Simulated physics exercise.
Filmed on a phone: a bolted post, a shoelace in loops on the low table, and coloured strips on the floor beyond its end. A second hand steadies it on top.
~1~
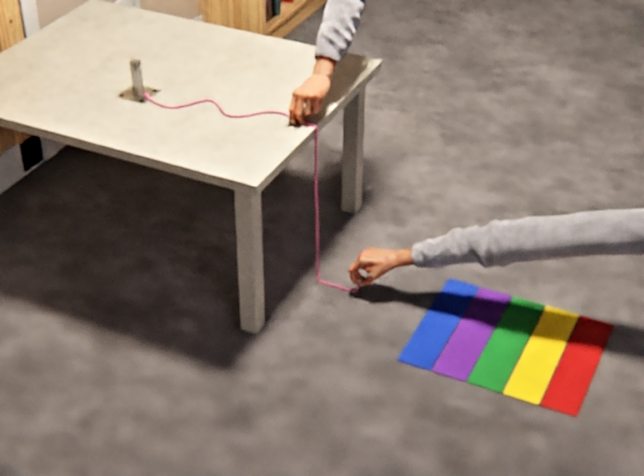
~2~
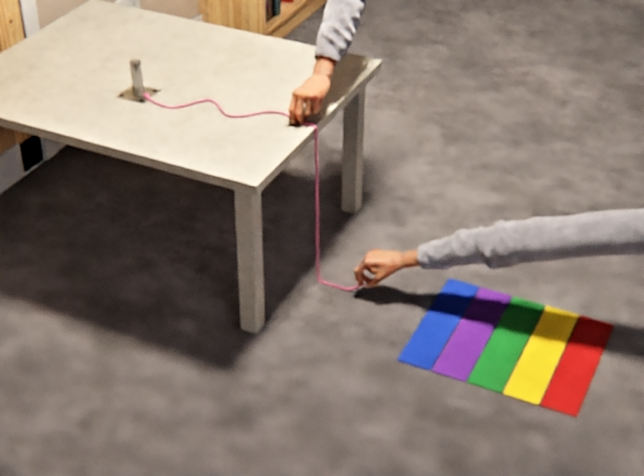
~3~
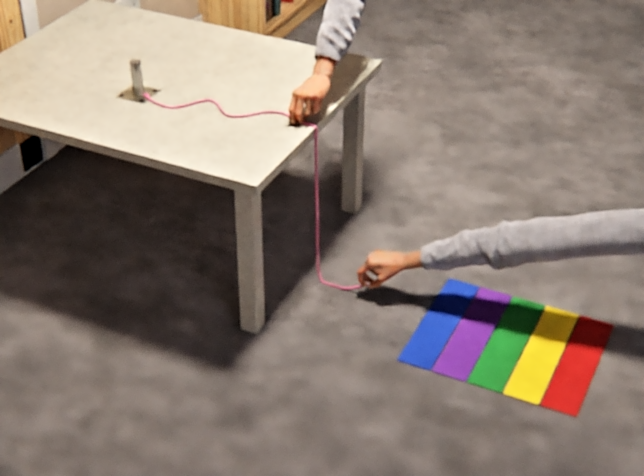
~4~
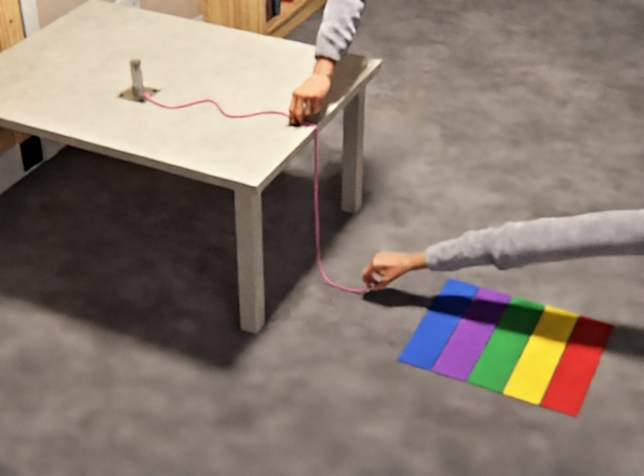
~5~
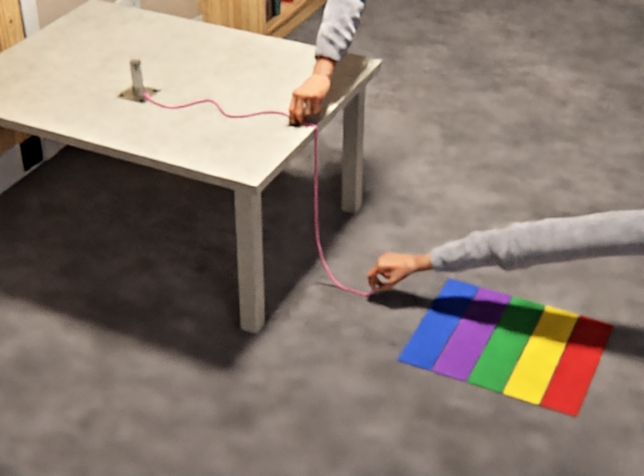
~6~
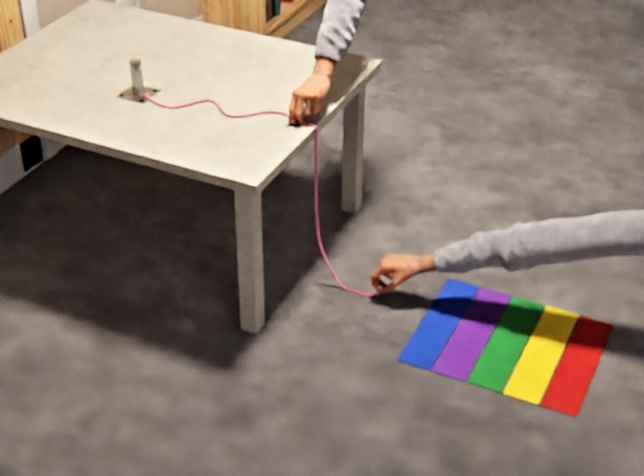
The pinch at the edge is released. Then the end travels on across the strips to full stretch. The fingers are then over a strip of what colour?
A green strip.
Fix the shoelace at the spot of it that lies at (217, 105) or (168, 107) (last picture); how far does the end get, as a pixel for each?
Respectively, (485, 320) and (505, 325).
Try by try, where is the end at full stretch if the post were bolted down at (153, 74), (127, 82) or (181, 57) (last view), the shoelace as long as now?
You'd get roughly (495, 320), (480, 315) and (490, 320), one for each try.
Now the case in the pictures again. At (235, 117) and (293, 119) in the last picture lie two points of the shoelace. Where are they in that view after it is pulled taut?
First one close to (261, 117), second close to (319, 137).
Early on, end near (458, 312); over blue.
Midway, end near (491, 321); over purple.
At the end of the slack, end near (510, 327); over green. It gets as far as the green strip.
